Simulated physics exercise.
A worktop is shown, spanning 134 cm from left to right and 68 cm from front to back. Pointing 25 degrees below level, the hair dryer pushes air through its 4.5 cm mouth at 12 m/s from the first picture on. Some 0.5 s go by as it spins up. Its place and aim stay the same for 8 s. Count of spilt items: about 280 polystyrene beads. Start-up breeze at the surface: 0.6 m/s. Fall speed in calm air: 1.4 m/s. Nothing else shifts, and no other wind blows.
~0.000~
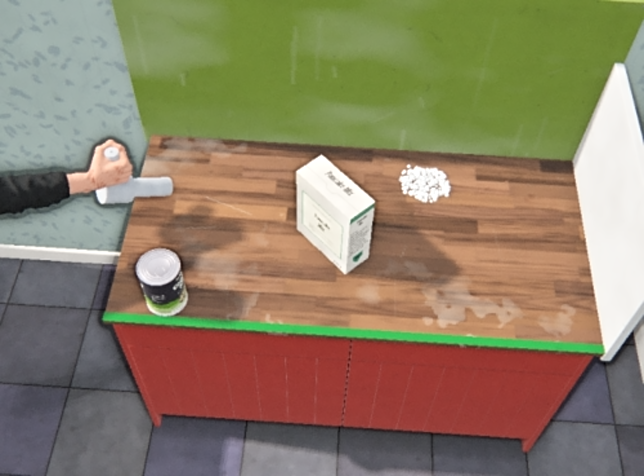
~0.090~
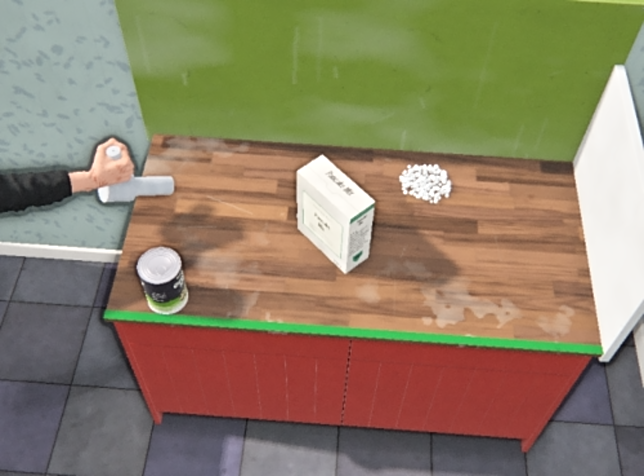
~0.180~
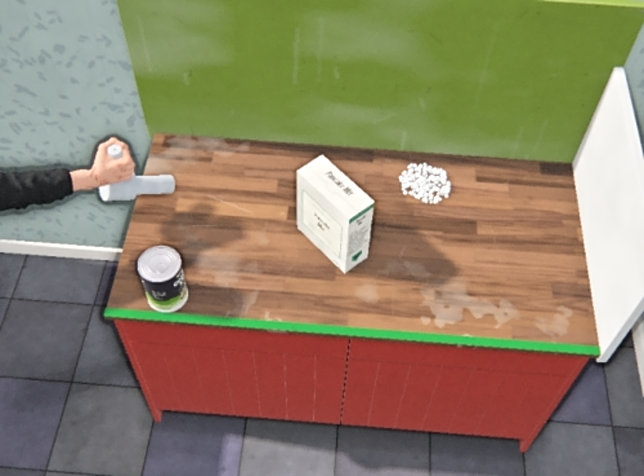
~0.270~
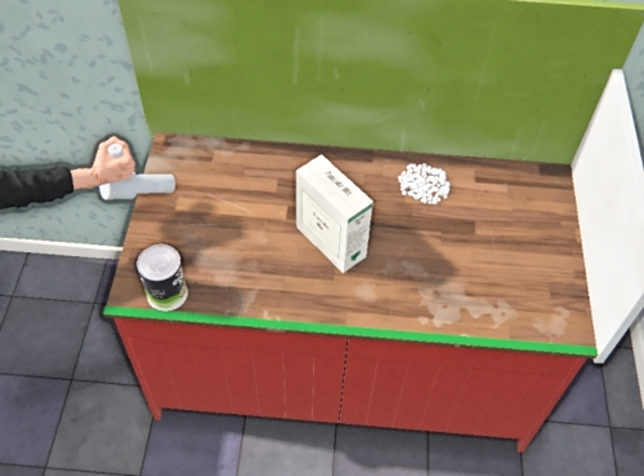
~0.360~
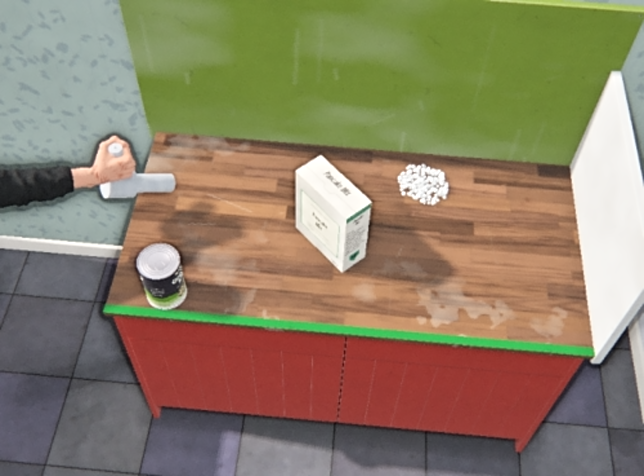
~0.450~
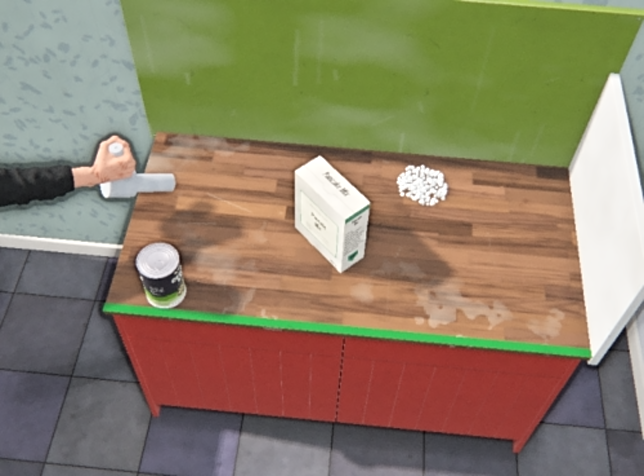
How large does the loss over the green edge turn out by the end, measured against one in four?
Odds are the amount swept past that edge ends up above a quarter.
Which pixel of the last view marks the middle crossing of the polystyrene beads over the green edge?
Median crossing point, approx. (571, 356).
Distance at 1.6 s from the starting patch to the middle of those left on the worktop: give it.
Measured offset: Approx. 60 cm.
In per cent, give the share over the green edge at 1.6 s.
60 % or thereabouts.
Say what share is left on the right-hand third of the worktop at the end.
Something close to 2 % ends up there.
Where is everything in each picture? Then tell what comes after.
In the first picture, the middle of the polystyrene beads is near (425, 183), none has stirred yet and the mouth of the hair dryer is at (169, 186).
In the second picture, the middle of the polystyrene beads is near (426, 182), none has stirred yet and the green edge is centred on (352, 336).
In the third picture, the middle of the polystyrene beads is near (425, 183), about 1 % have left their places, the top of a carton is at (335, 186) and the top of a tin is at (159, 263).
In the fourth picture, the middle of the polystyrene beads is near (424, 183) and about 1 % have left their places.
In the fifth picture, the middle of the polystyrene beads is near (423, 184) and about 1 % have left their places.
In the sixth picture, the middle of the polystyrene beads is near (423, 185) and about 1 % have left their places.
After 1.6 s the count stands so, 58 % are over the green edge; the middle of those still in play is near (587, 329).
After 2.6 s the count stands so, 91 % are over the green edge.
After 4.4 s the count stands so, 96 % are over the green edge.
After 8.0 s, at the end, 98 % are over the green edge.
